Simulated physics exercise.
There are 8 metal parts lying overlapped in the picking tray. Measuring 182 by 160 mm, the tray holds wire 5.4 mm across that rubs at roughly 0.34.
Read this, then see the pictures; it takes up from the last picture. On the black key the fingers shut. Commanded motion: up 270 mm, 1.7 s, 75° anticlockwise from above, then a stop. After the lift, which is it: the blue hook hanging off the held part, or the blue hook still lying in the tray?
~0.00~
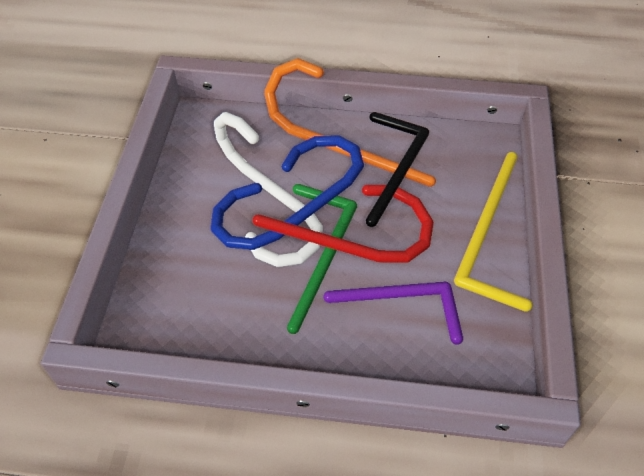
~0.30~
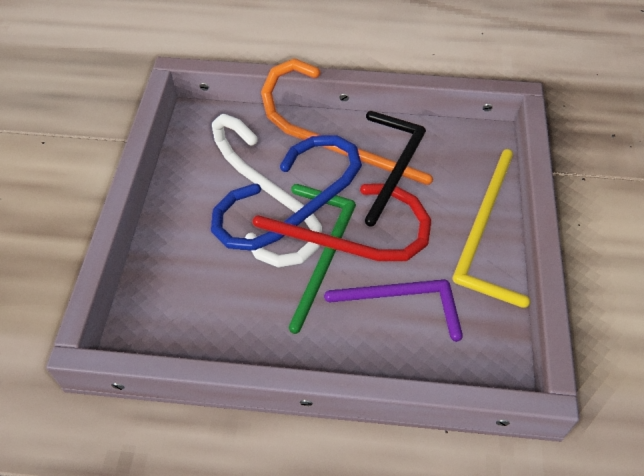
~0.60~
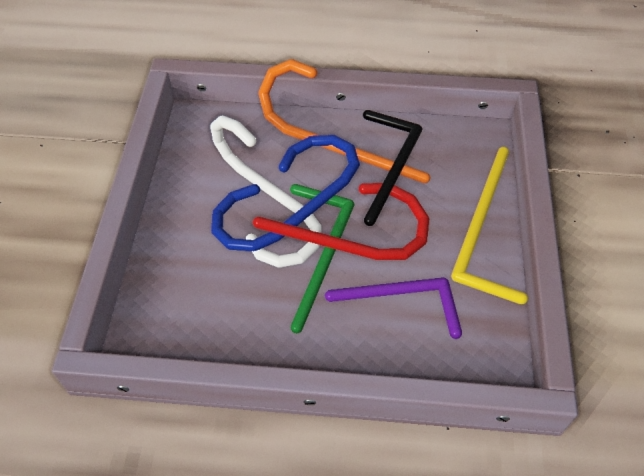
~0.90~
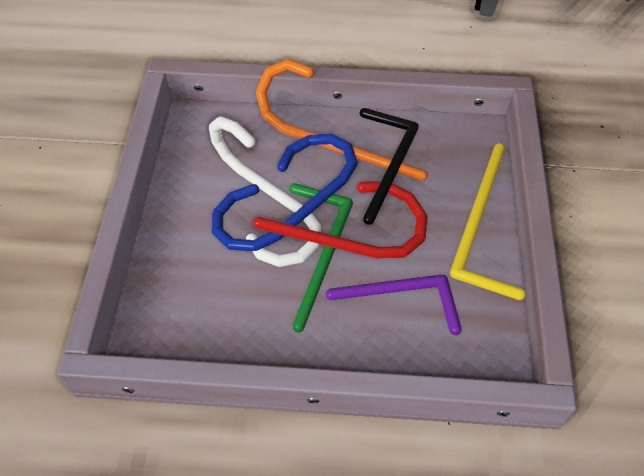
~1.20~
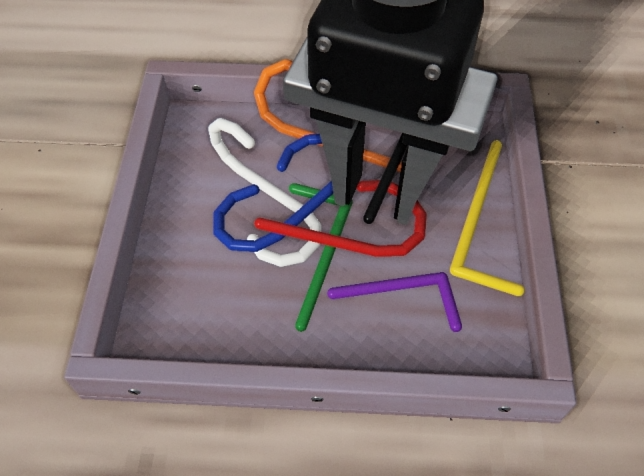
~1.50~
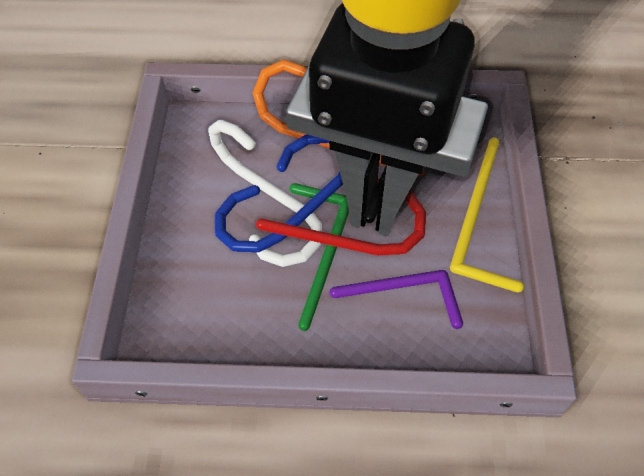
Misses the ride.
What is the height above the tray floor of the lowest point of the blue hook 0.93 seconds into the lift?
I'd put it near 0 mm up.
After 2.01 s, lowest point more than 20 mm over the tray floor, black key 58 mm.
After 2.43 s, lowest point more than 20 mm over the tray floor, black key 159 mm.
After 3.20 s, lowest point more than 20 mm over the tray floor, black key 273 mm.
End, hanging black key 273 mm; the other 7 are down.
